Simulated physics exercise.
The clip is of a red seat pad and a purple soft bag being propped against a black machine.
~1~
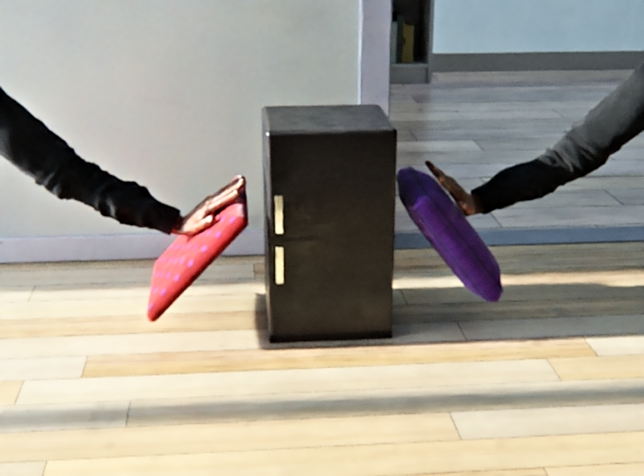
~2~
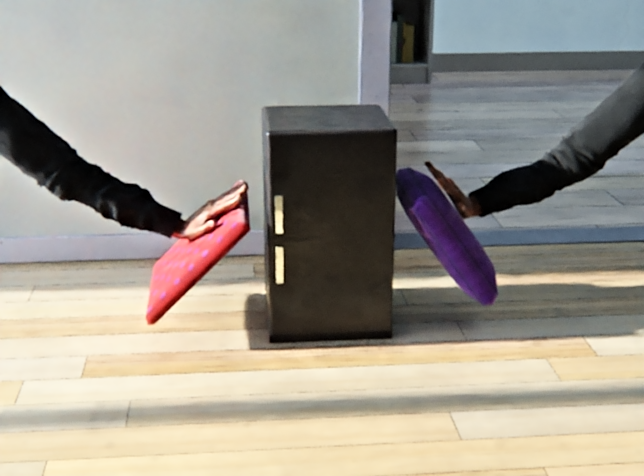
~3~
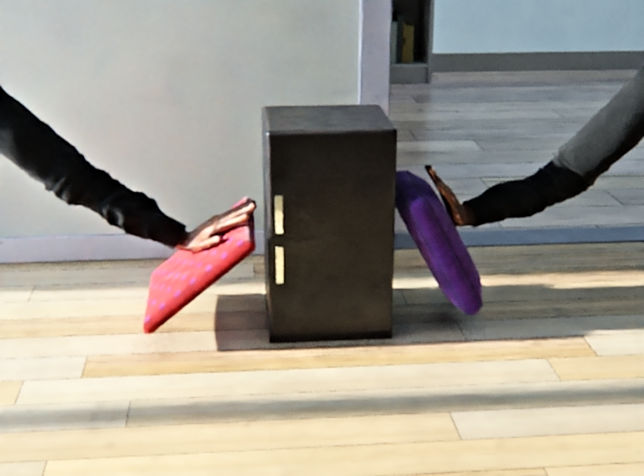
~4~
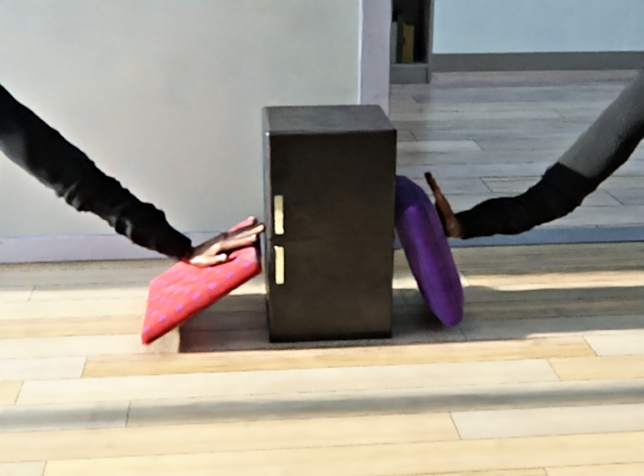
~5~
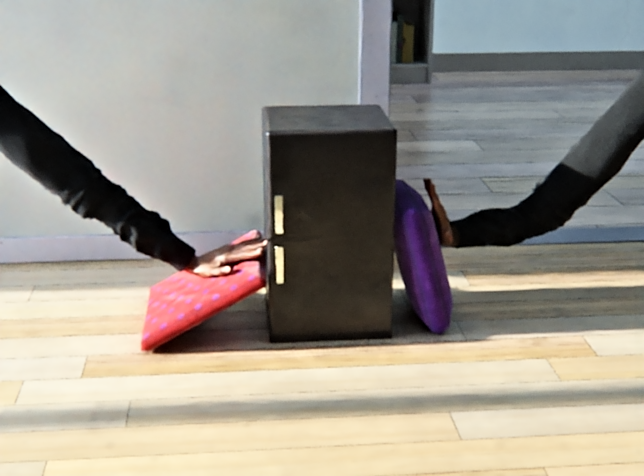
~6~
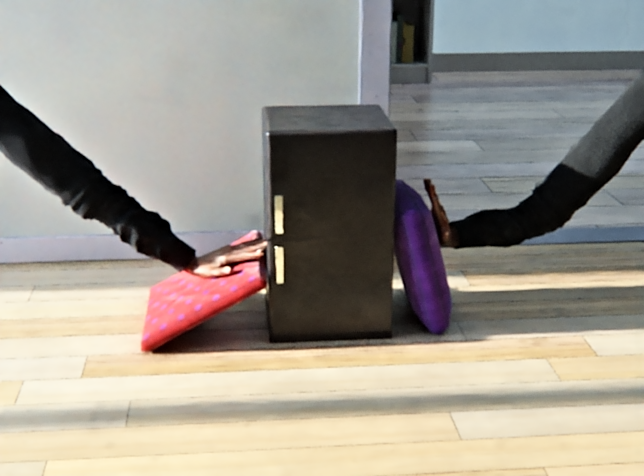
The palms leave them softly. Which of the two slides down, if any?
The red seat pad slumps to the floor, the purple soft bag remains propped up.
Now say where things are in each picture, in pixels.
The first picture shows seat pad foot (152, 318), head (245, 221); soft bag foot (495, 297), head (421, 203).
The second picture shows seat pad foot (151, 321); soft bag foot (490, 301).
The third picture shows seat pad foot (147, 330); soft bag foot (473, 311).
The fourth picture shows seat pad foot (145, 341); soft bag foot (453, 322).
The fifth picture shows seat pad foot (145, 348); soft bag foot (440, 329).
The sixth picture shows seat pad foot (145, 348), head (263, 283), at a low slant; soft bag foot (439, 330), head (411, 214), almost upright.
Then, 0.22 s later than the last view, seat pad flat on the floor near (197, 310); soft bag against the side near (416, 255).
Then, 0.36 s later than the last view, seat pad flat on the floor near (197, 314); soft bag against the side near (416, 255).
Finally, seat pad flat on the floor near (198, 314); soft bag against the side near (416, 255). The red seat pad slides down flat and the purple soft bag keeps leaning.
